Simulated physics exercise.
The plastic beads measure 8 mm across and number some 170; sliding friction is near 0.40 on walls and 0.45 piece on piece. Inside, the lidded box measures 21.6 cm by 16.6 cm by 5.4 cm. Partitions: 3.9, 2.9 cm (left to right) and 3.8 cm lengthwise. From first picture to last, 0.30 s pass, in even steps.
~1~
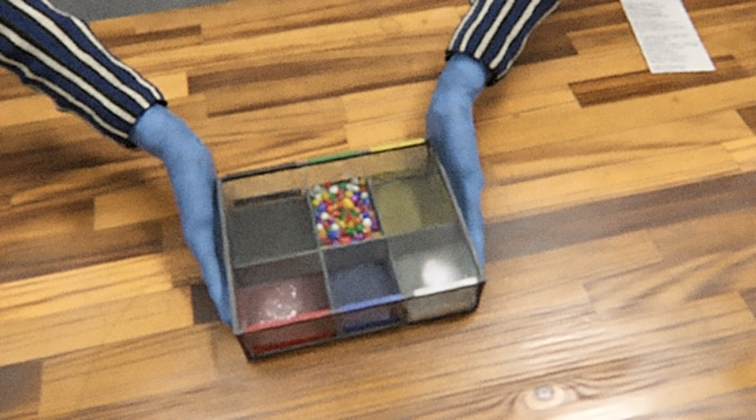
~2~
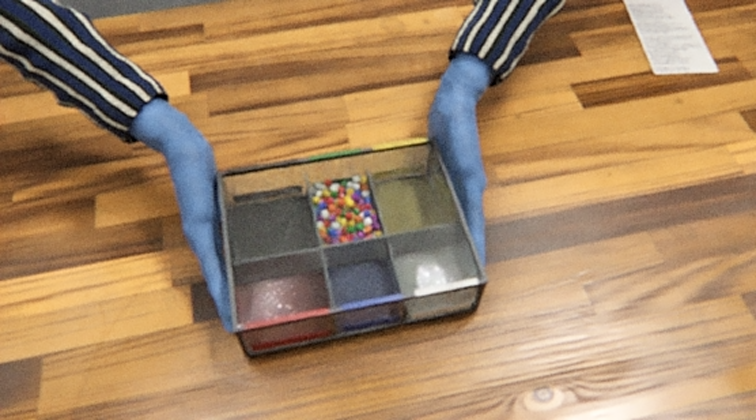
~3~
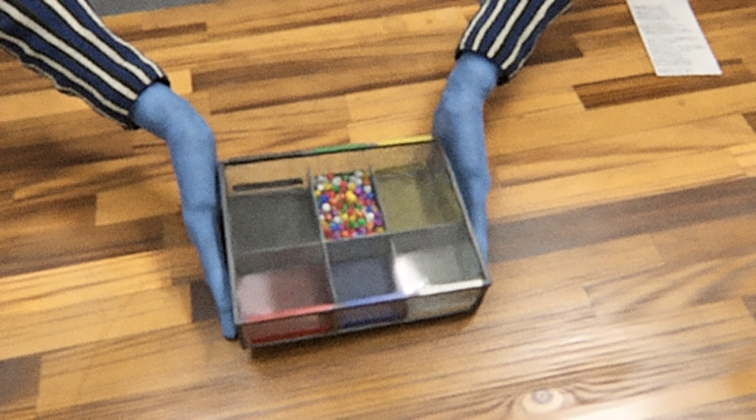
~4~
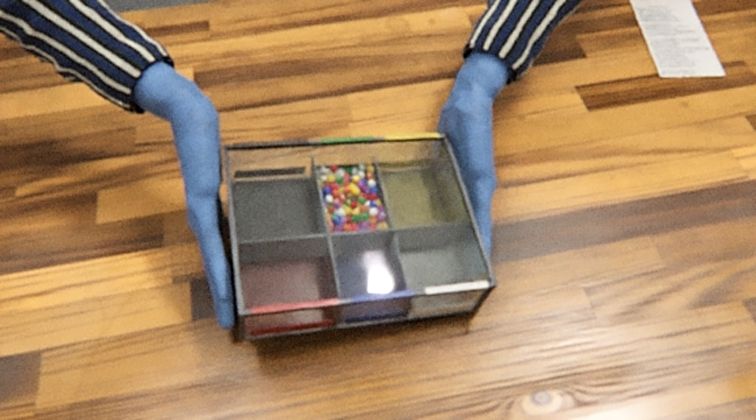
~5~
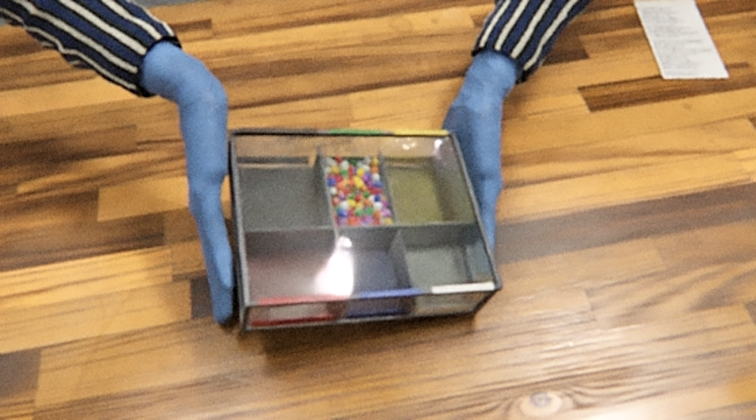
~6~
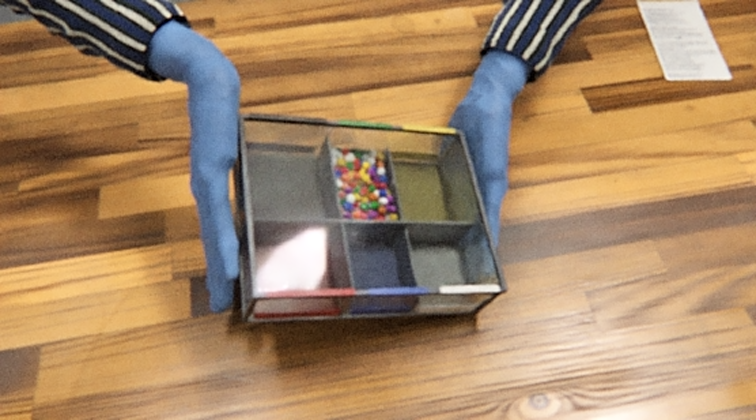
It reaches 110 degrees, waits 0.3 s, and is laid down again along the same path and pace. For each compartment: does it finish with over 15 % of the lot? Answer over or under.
Red under, blue under, green under, yellow over, white over, black under.
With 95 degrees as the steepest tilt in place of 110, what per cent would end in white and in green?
White 35, green 10.
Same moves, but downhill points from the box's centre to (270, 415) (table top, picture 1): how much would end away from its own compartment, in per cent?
Some 40 per cent.
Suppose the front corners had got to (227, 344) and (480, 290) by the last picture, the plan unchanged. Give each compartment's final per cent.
Red 35; blue 10; green 55; yellow 0; white 0; black 0.
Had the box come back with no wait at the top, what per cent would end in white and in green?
In that case white 35, green 5.
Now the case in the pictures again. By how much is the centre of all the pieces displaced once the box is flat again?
About 8.5 cm.
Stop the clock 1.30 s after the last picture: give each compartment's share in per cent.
Red 0; blue 0; green 10; yellow 55; white 30; black 0.
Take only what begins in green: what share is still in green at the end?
Roughly 10 per cent.
Then, 1.30 s after the last picture, tilt 110 degrees; green 10 %, yellow 55 %, white 30 %.
Then, 2.17 s after the last picture, tilt 55 degrees; green 5 %, yellow 55 %, white 40 %.
Then, 3.04 s after the last picture, tilt 0 degrees; green 5 %, yellow 55 %, white 40 %.
In the end, red 0 %, blue 0 %, green 5 %, yellow 55 %, white 40 %, black 0 %.
